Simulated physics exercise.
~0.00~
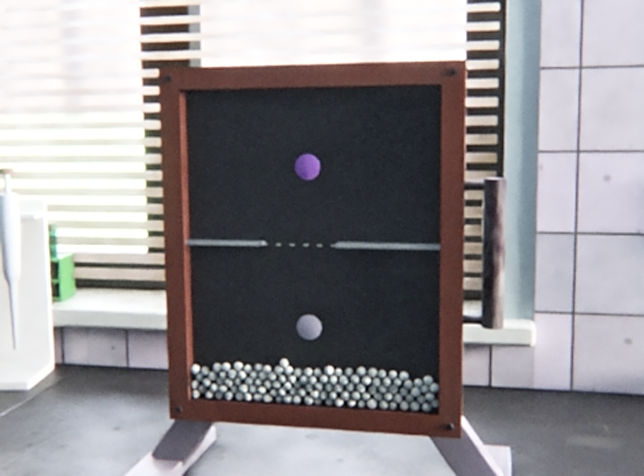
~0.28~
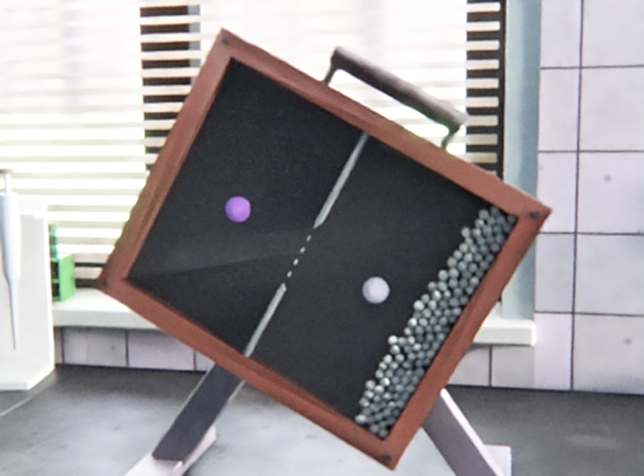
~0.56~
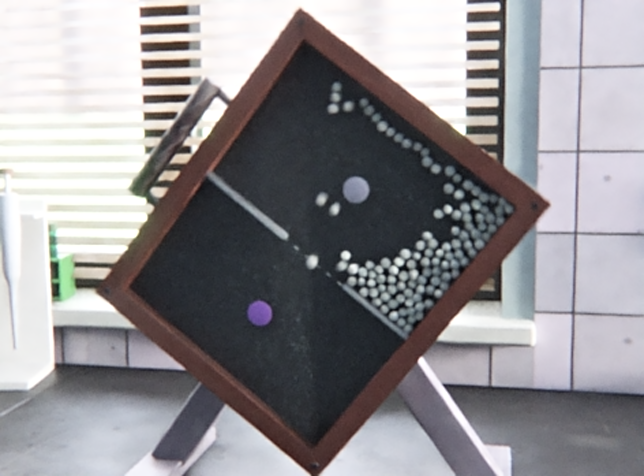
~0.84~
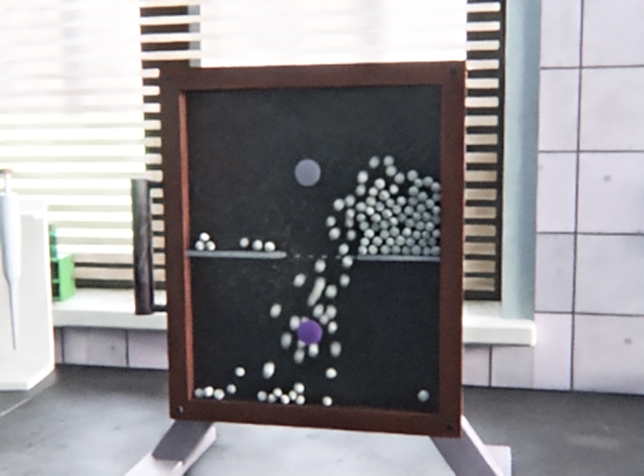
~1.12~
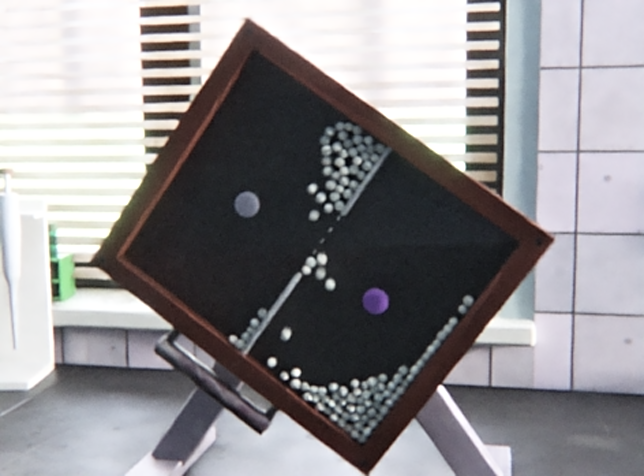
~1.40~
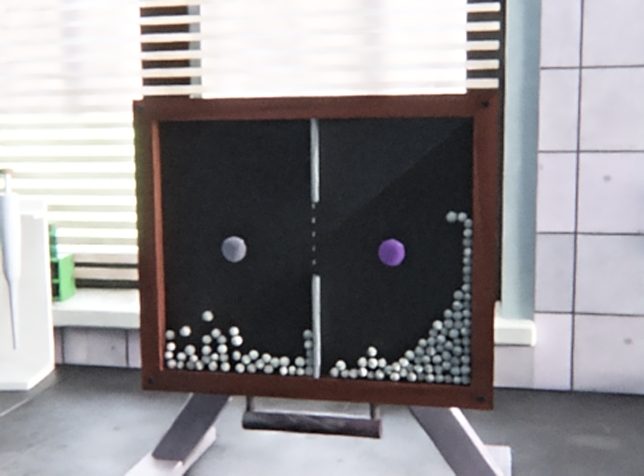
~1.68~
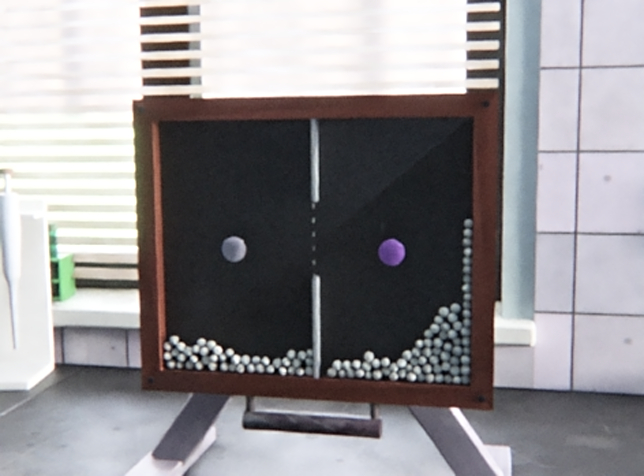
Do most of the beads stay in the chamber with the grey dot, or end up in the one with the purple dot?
Most of them end up in the chamber with the purple dot, though a smaller share is left lying on the grey-dot side.
